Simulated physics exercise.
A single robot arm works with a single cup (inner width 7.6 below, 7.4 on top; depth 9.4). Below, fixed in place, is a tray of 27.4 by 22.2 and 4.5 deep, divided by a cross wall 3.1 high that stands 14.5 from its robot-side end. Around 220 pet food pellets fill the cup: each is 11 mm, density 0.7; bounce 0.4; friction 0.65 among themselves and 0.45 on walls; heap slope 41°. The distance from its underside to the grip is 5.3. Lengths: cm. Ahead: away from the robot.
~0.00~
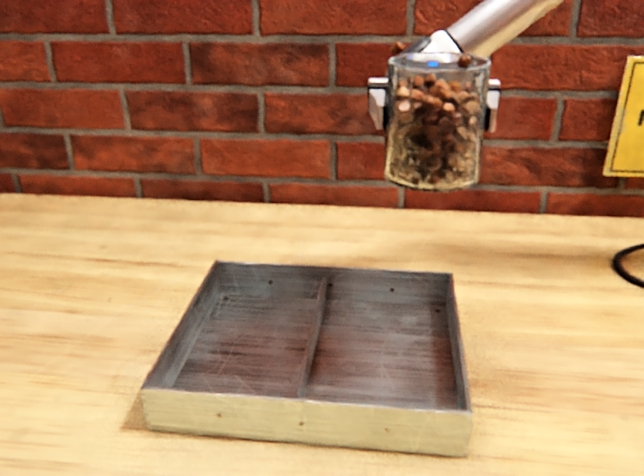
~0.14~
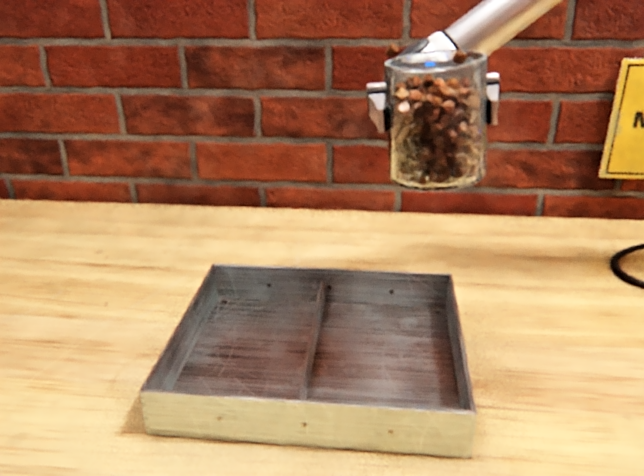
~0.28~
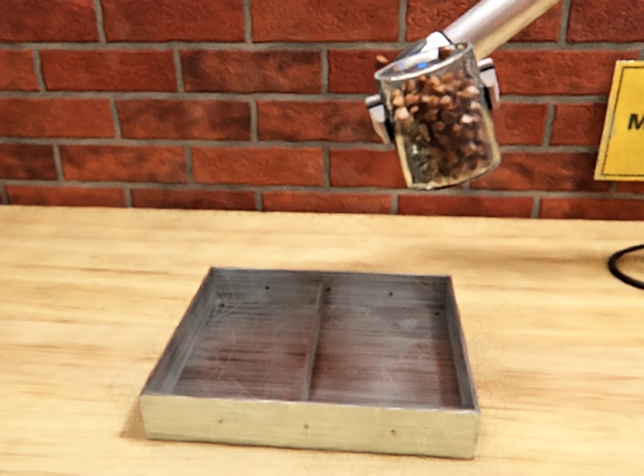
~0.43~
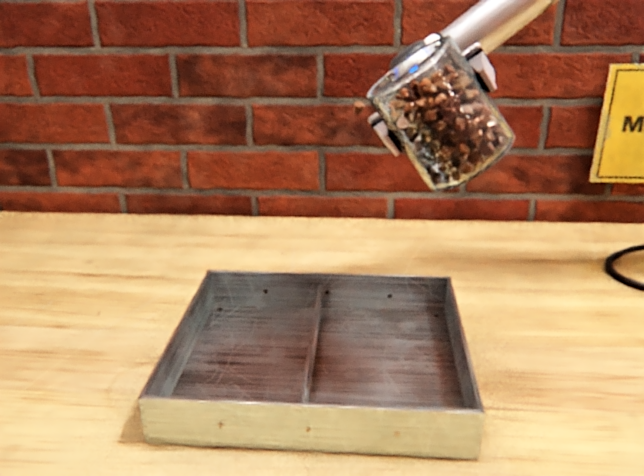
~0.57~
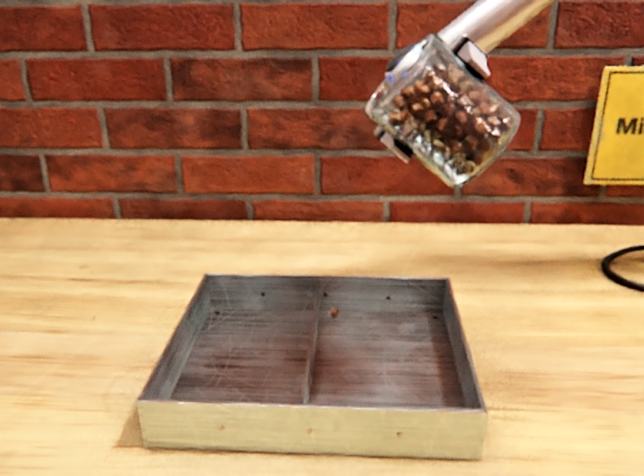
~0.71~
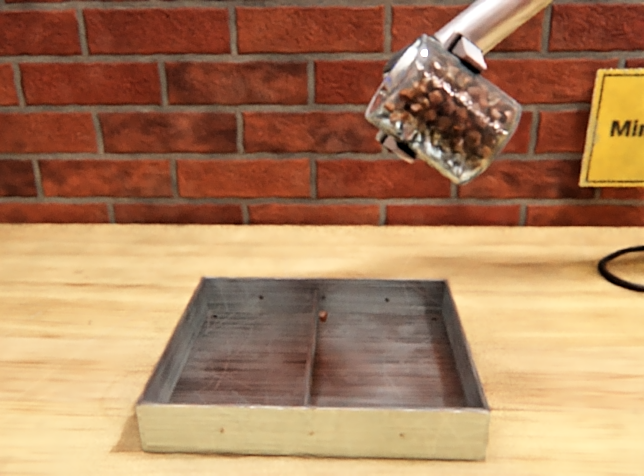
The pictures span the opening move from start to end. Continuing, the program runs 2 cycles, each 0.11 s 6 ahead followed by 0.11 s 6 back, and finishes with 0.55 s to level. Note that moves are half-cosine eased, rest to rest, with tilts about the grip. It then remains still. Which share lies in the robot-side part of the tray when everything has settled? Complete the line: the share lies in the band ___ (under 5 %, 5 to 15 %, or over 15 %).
The share lies in the band 5 to 15 %.
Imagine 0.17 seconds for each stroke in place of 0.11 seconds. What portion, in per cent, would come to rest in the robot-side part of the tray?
Estimate: Close to 5 percent.
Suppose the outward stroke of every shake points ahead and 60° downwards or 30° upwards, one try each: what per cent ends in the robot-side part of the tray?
Roughly 0 per cent, then 15 per cent.
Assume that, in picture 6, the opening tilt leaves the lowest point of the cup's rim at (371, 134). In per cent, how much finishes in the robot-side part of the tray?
About 15 per cent.
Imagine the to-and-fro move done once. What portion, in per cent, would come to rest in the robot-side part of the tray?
5 %.
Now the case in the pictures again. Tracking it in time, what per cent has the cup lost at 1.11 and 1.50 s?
Roughly 15, then 25.
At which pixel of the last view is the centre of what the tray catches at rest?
I'd point to somewhere near (249, 361).
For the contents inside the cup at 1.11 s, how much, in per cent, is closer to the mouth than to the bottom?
Close to 55 in a hundred.
After 1.11 s, tilted 55° forward, highest piece 30 above the table; 189 in the cup, 20 in the far-side part, 5 in the robot-side part, 3 on the table or floor, 8 in flight or on a rim.
After 1.50 s, tilted 16° forward, highest piece 29 above the table; 168 in the cup, 31 in the far-side part, 18 in the robot-side part, 6 on the table or floor, 2 in flight or on a rim.
After 1.90 s, level, highest piece 30 above the table; 168 in the cup, 31 in the far-side part, 19 in the robot-side part, 7 on the table or floor.
After 2.95 s, level, highest piece 30 above the table; 168 in the cup, 31 in the far-side part, 19 in the robot-side part, 7 on the table or floor.
In the end, 168 in the cup, 31 in the far-side part, 19 in the robot-side part, 7 on the table or floor. That is 8 % in the robot-side part of the tray.
